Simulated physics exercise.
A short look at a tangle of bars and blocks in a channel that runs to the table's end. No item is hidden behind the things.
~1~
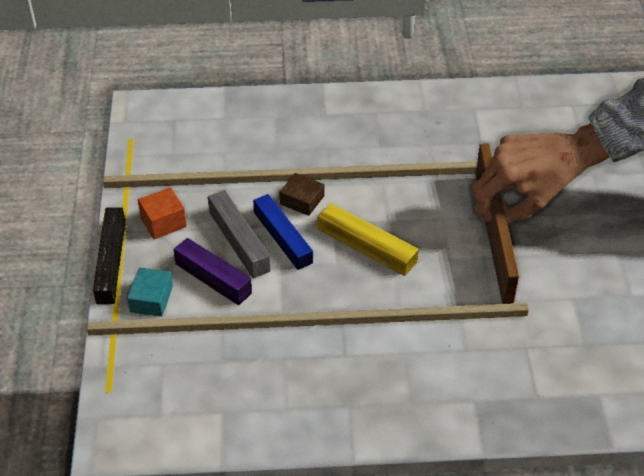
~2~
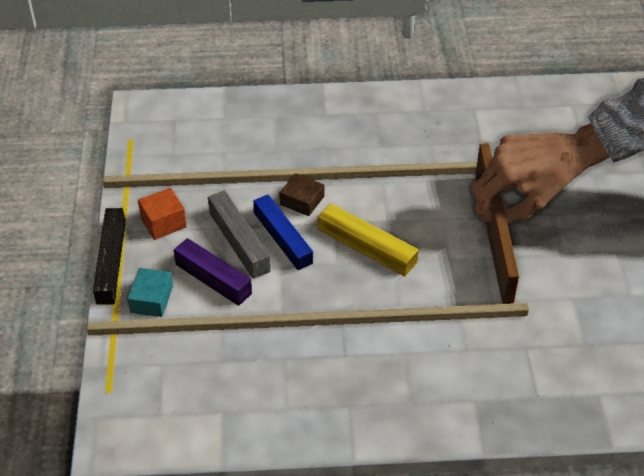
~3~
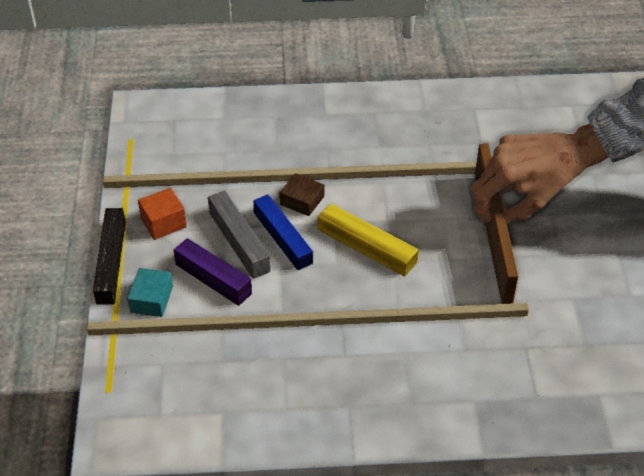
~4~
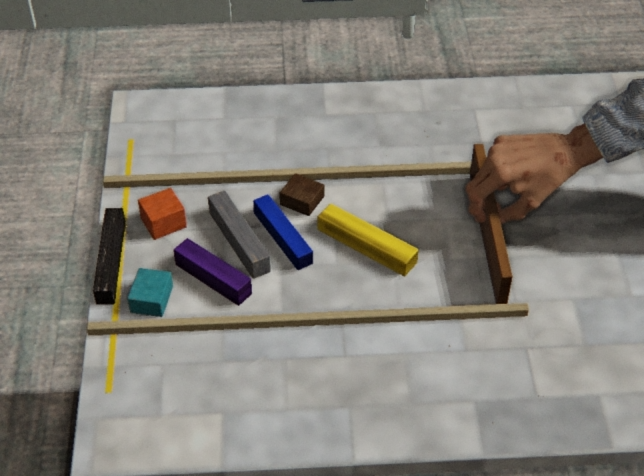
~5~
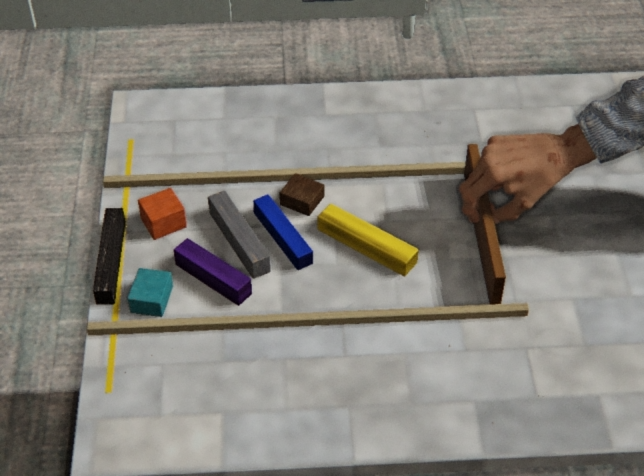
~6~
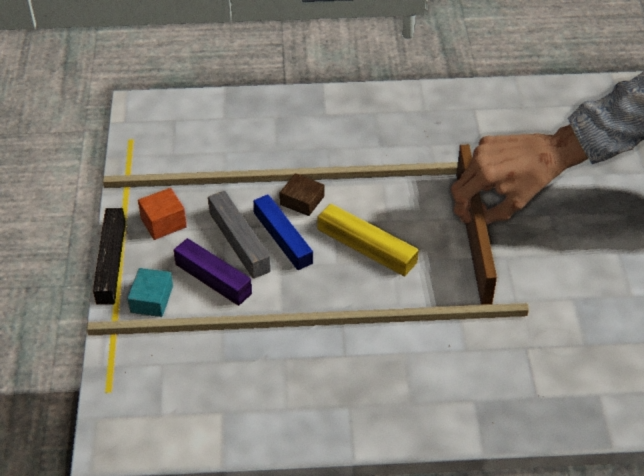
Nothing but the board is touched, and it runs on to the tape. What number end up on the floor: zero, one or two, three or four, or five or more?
Falls come to a total above four.
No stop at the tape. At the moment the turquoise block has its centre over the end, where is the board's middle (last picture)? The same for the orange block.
(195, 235) and then (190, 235), give or take.
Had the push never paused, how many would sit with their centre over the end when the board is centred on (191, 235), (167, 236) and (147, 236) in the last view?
2; 3; 4.
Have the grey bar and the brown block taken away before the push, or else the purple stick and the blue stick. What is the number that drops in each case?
Fallen: 5 in the first try, 4 in the other.
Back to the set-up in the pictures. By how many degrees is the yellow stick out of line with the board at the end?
I'd put it at about 0°.
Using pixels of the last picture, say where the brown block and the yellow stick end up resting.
They end up close to (103, 198) and (108, 254).
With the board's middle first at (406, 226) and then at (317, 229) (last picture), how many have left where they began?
First position 1; second position 3.
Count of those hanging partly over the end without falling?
That would be 1.
A little later, none off yet; black bar at rest near (110, 255); turquoise block at rest near (151, 292); orange block at rest near (163, 214).
When it is over, the number that fall off is five or more; down, blue stick, grey bar, purple stick, orange block, turquoise block and black bar.
